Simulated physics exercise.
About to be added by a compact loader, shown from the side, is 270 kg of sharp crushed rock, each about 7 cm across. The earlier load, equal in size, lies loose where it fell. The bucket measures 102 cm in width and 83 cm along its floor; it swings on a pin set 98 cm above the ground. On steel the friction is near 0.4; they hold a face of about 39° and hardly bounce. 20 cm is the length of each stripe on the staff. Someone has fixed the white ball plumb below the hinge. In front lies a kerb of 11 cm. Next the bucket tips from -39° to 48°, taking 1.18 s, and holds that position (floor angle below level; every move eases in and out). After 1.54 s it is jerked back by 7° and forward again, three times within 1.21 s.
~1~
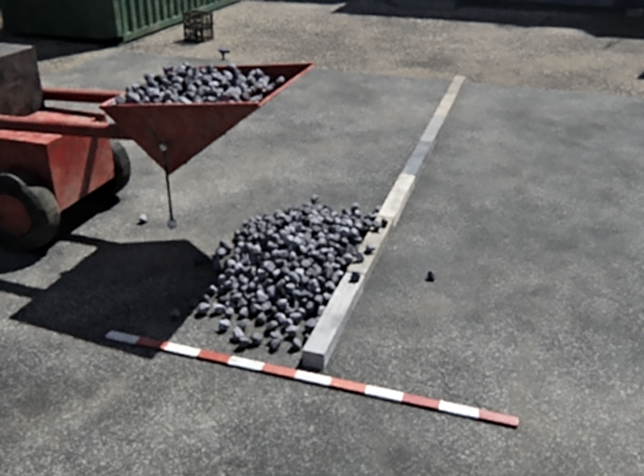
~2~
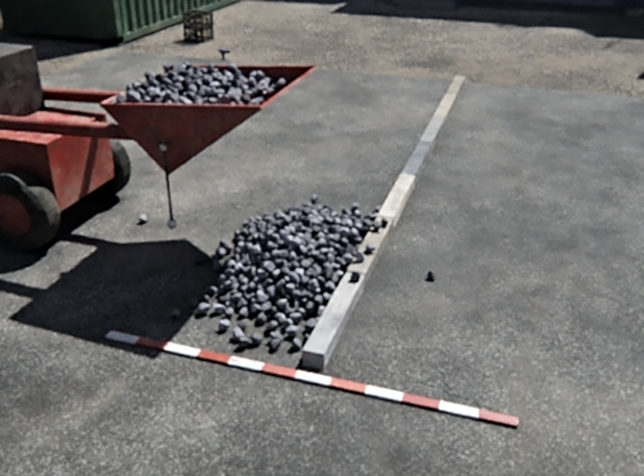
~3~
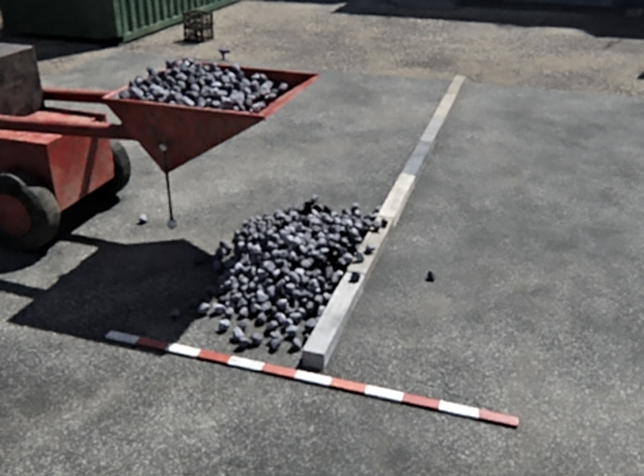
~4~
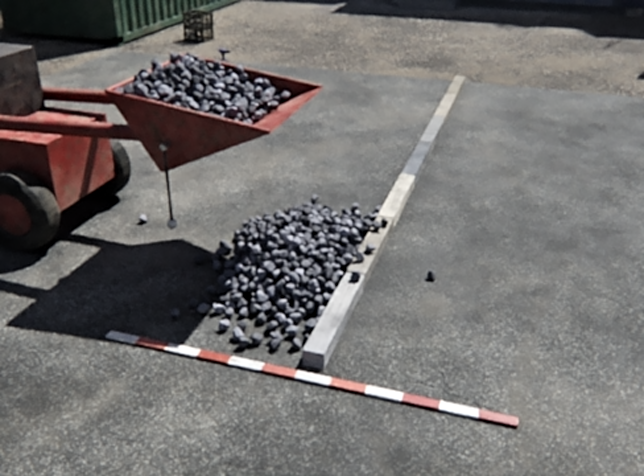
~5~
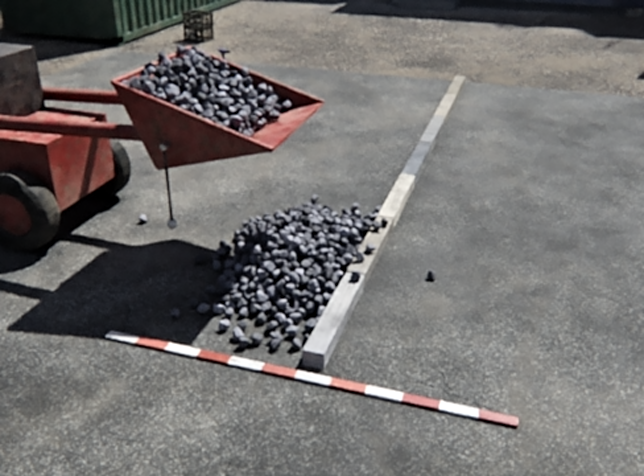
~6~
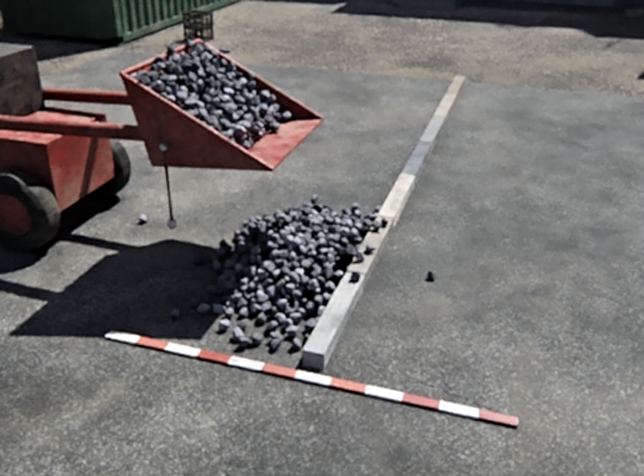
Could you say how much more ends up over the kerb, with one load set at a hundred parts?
I'd put it at 1 parts in every hundred.
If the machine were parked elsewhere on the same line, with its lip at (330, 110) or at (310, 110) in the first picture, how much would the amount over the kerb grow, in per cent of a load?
Case one about 40 %, case two about 20 %.
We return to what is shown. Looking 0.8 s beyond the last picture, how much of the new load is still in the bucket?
It holds some 45 per cent.
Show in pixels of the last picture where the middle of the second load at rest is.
Roughly at (284, 236) in the last picture.
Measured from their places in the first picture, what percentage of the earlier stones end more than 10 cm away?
Roughly 5 % of them.
Then, 0.4 s after the last picture the floor is at 34°; in per cent of one load, 100 in the bucket, 100 on this side of the kerb; the foremost stones are at (374, 247).
Then, 0.8 s after the last picture the floor is at 48°; in per cent of one load, 47 in the bucket, 153 on this side of the kerb; the foremost stones are at (374, 247).
Then, 2.7 s after the last picture the floor is at 48°; in per cent of one load, 0 in the bucket, 199 on this side of the kerb, 1 over the kerb; the foremost stones are at (414, 261).
Then, 5.2 s after the last picture the floor is at 48°; in per cent of one load, 0 in the bucket, 199 on this side of the kerb, 1 over the kerb; the foremost stones are at (414, 261). Net gain over the kerb, 1.
